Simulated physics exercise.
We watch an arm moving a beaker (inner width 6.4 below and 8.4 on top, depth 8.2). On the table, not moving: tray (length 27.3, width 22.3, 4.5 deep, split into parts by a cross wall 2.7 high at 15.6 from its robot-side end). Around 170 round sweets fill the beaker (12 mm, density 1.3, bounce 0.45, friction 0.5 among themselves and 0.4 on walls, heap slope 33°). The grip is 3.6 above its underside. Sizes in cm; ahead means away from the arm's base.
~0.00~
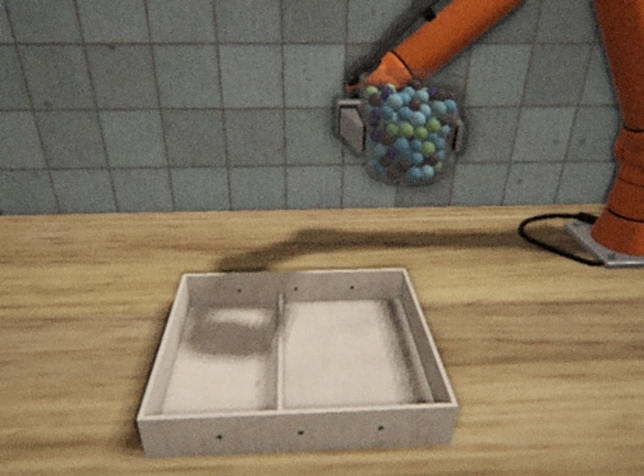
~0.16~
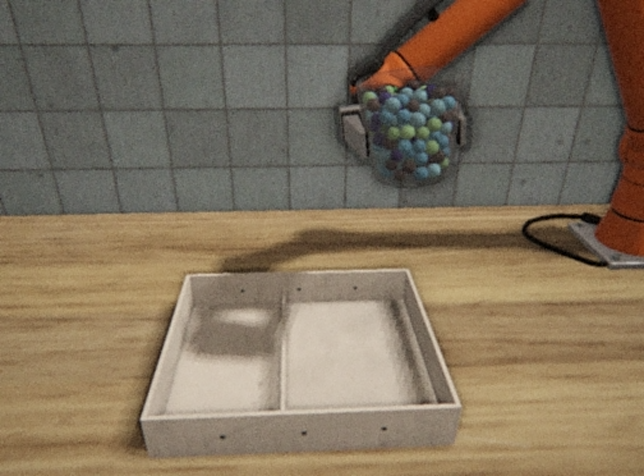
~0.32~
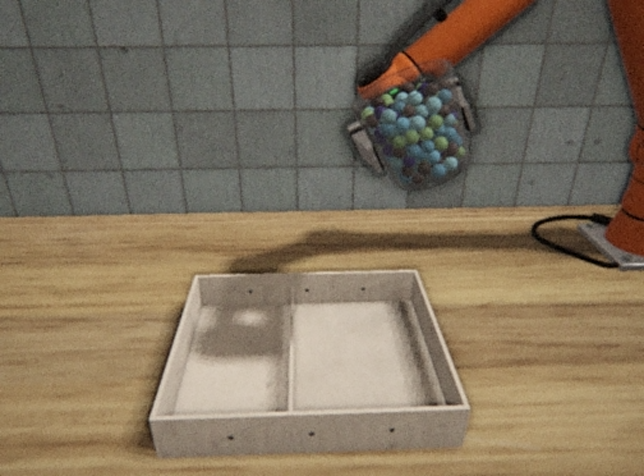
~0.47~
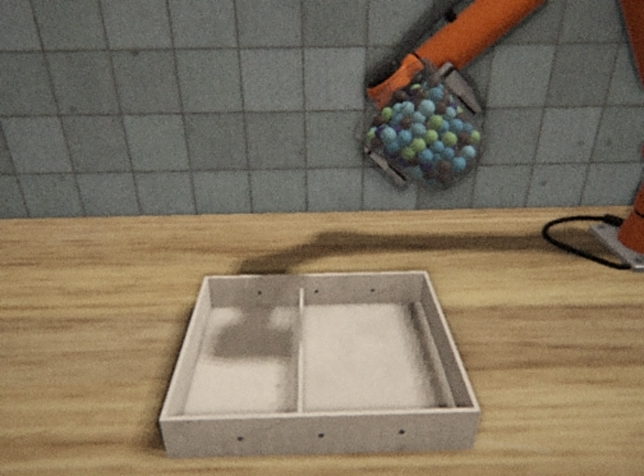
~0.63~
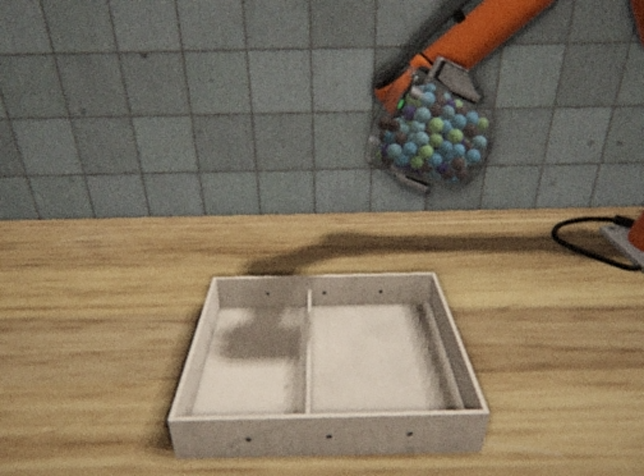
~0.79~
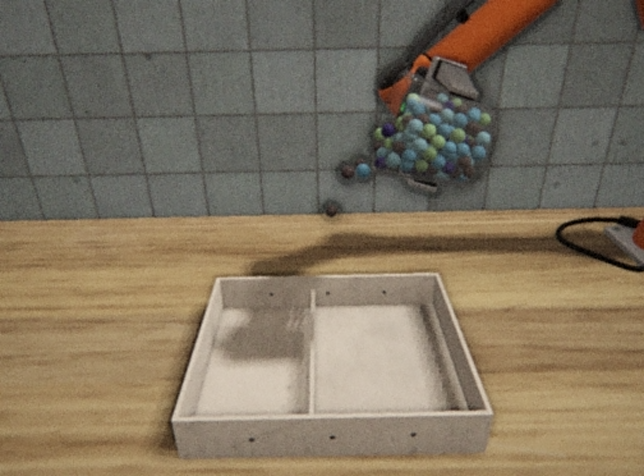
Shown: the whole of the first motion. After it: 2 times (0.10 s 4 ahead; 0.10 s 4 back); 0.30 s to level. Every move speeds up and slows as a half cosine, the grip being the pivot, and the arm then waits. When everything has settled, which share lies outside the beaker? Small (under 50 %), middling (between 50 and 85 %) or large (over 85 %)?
Share outside the beaker: Middling (between 50 and 85 %).
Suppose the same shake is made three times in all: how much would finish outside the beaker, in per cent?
It would be near 80 per cent.
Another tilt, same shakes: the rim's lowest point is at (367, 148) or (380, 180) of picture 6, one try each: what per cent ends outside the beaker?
About 40 and 95 per cent.
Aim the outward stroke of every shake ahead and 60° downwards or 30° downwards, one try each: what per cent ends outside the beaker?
Some 30 and 45 per cent.
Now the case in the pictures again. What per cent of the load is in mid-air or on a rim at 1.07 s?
Roughly 46 per cent.
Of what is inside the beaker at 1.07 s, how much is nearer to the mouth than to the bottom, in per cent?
Some 50 per cent.
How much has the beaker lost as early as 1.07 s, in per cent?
Near 50 per cent so far.
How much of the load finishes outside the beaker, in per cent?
About 75 per cent.
After 1.07 s, tilted 72° forward, highest piece 27 above the table; 83 in the beaker, 9 in the far-side part, 2 in the robot-side part, 80 in flight or on a rim.
After 1.35 s, tilted 32° forward, highest piece 29 above the table; 87 in the far-side part, 47 in the beaker, 29 in the robot-side part, 3 on the table or floor, 8 in flight or on a rim.
After 1.69 s, level, highest piece 27 above the table; 91 in the far-side part, 46 in the beaker, 31 in the robot-side part, 6 on the table or floor.
After 2.74 s, level, highest piece 27 above the table; 91 in the far-side part, 46 in the beaker, 31 in the robot-side part, 6 on the table or floor.
At rest, 91 in the far-side part, 46 in the beaker, 31 in the robot-side part, 6 on the table or floor. That is 74 % outside the beaker.
